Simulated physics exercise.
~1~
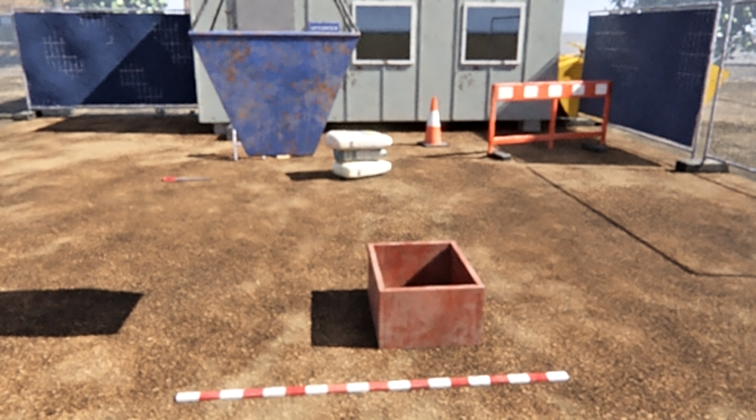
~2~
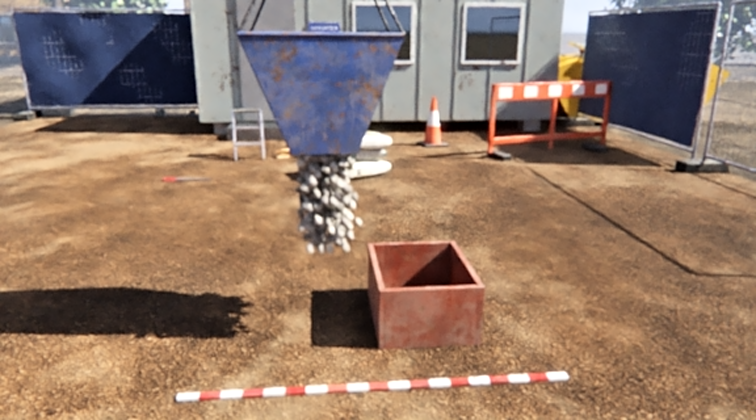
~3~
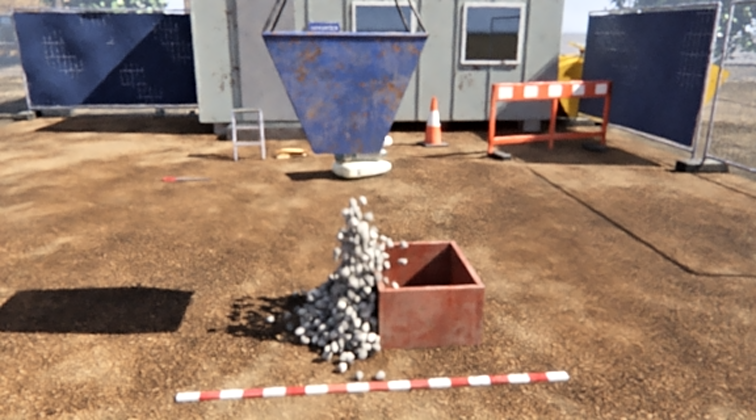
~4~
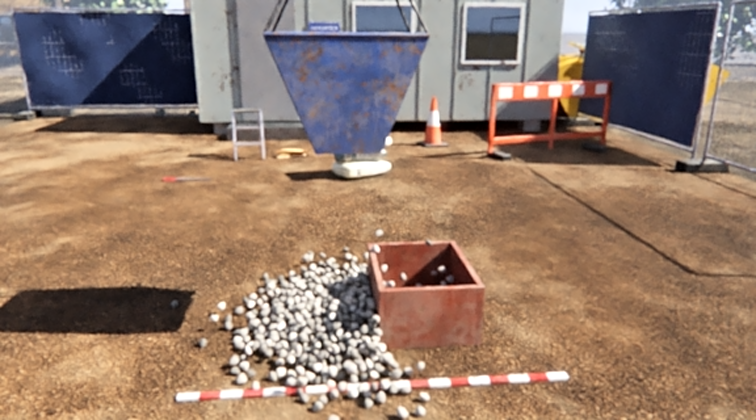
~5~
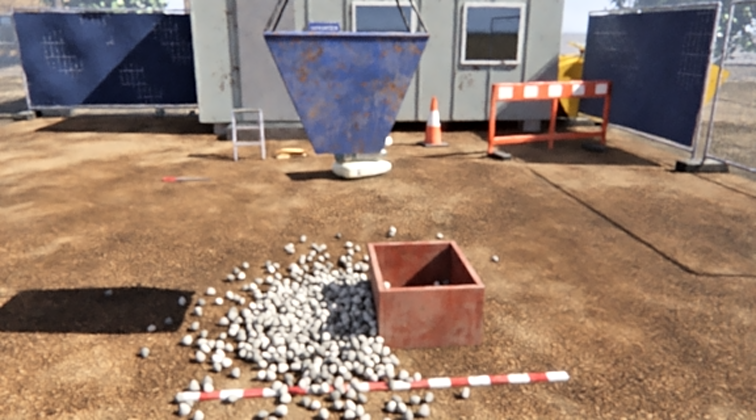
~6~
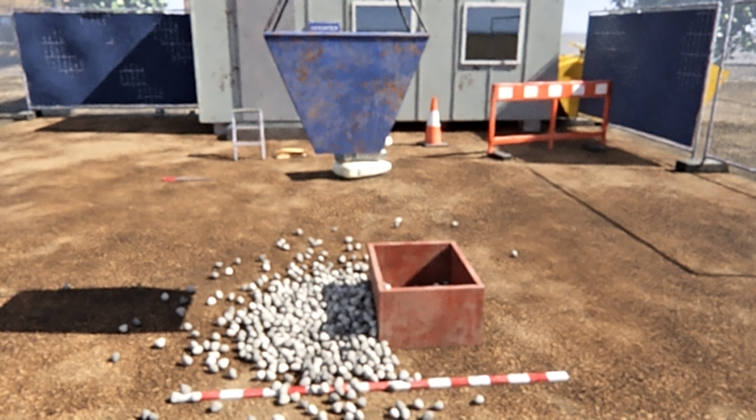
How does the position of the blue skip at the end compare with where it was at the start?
At the end the blue skip hangs farther to the right than it did at the start.
